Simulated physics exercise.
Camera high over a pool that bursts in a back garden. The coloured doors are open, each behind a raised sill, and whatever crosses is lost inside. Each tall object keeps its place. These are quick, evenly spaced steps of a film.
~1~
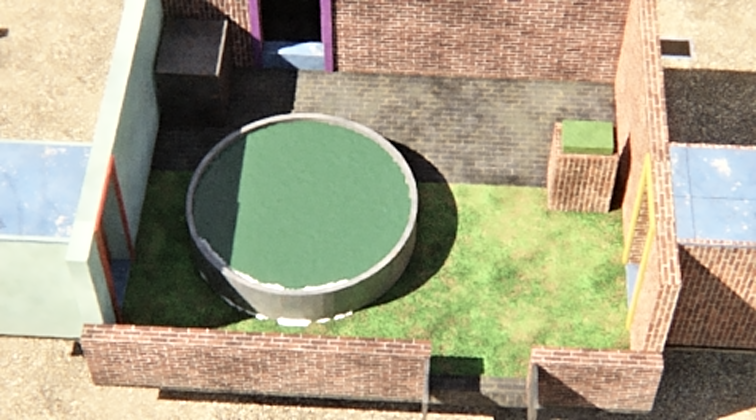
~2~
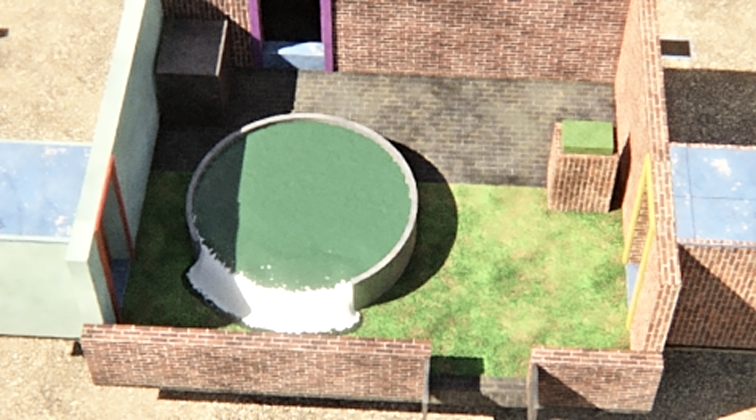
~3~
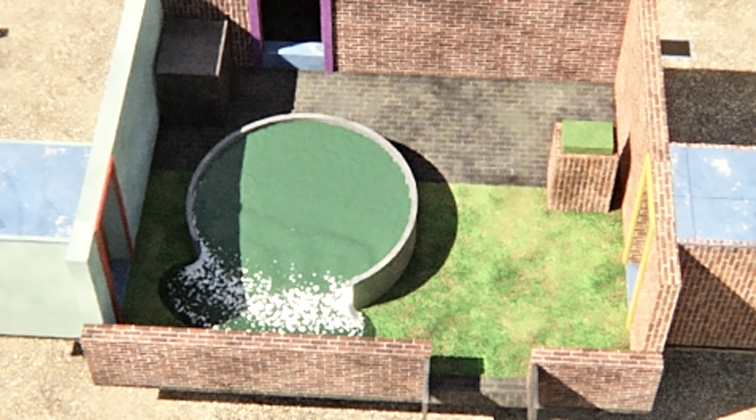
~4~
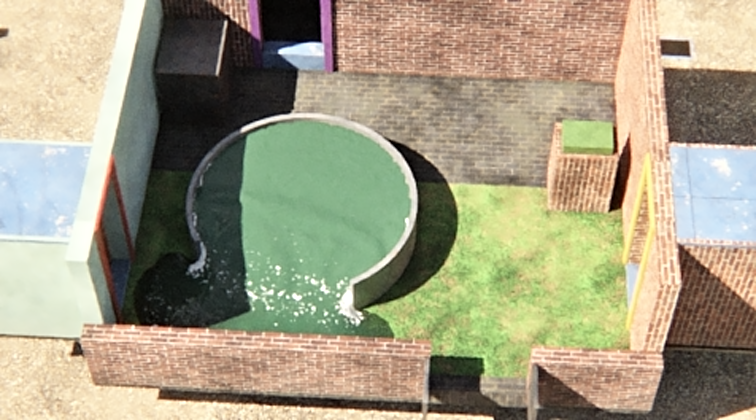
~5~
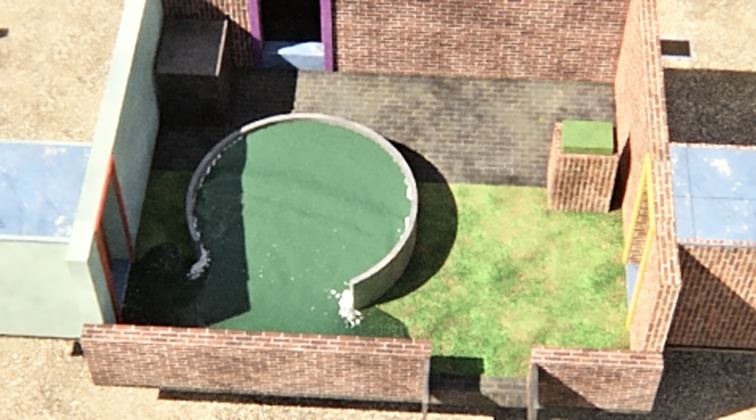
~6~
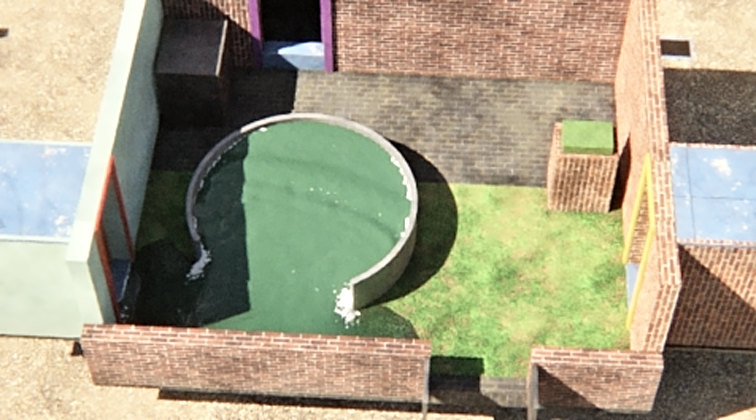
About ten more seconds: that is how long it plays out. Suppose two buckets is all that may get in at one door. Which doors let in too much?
Result: The purple door will receive two buckets or fewer; the red door will receive over two buckets; the yellow door will receive over two buckets.
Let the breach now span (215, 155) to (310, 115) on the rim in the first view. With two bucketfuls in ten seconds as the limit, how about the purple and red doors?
One by one: Purple ends up above, red ends up above.
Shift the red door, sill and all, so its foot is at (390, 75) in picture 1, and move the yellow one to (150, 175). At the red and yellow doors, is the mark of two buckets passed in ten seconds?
Briefly, the red door comes in under while the yellow door comes in over.
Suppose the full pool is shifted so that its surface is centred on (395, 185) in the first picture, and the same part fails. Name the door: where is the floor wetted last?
Door: The purple one.
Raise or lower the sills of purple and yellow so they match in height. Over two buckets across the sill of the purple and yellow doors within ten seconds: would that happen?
I reckon the purple door gets more than that, and the yellow door gets less than that.
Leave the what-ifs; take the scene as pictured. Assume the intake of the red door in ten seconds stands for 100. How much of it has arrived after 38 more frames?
Share by then: About 85 in a hundred.
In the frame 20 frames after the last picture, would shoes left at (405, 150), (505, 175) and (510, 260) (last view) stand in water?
Point by point: Not yet wet, not yet wet, inundated.
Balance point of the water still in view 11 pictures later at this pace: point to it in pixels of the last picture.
Centre of the water: Near (280, 274).
A moment on, water covers 20 % of the floor; the purple door not reached, the red door under two buckets in, the yellow door not reached.
Next, water covers 35 % of the floor; the purple door not reached, the red door far over two buckets in, the yellow door not reached.
Then, water covers 60 % of the floor; the purple door not reached, the red door far over two buckets in, the yellow door wet at the sill, nothing in.
Later, water covers 90 % of the floor; the purple door wet at the sill, nothing in, the red door far over two buckets in, the yellow door over two buckets in.
In the end, water covers 100 % of the floor; the purple door wet at the sill, nothing in, the red door far over two buckets in, the yellow door far over two buckets in.
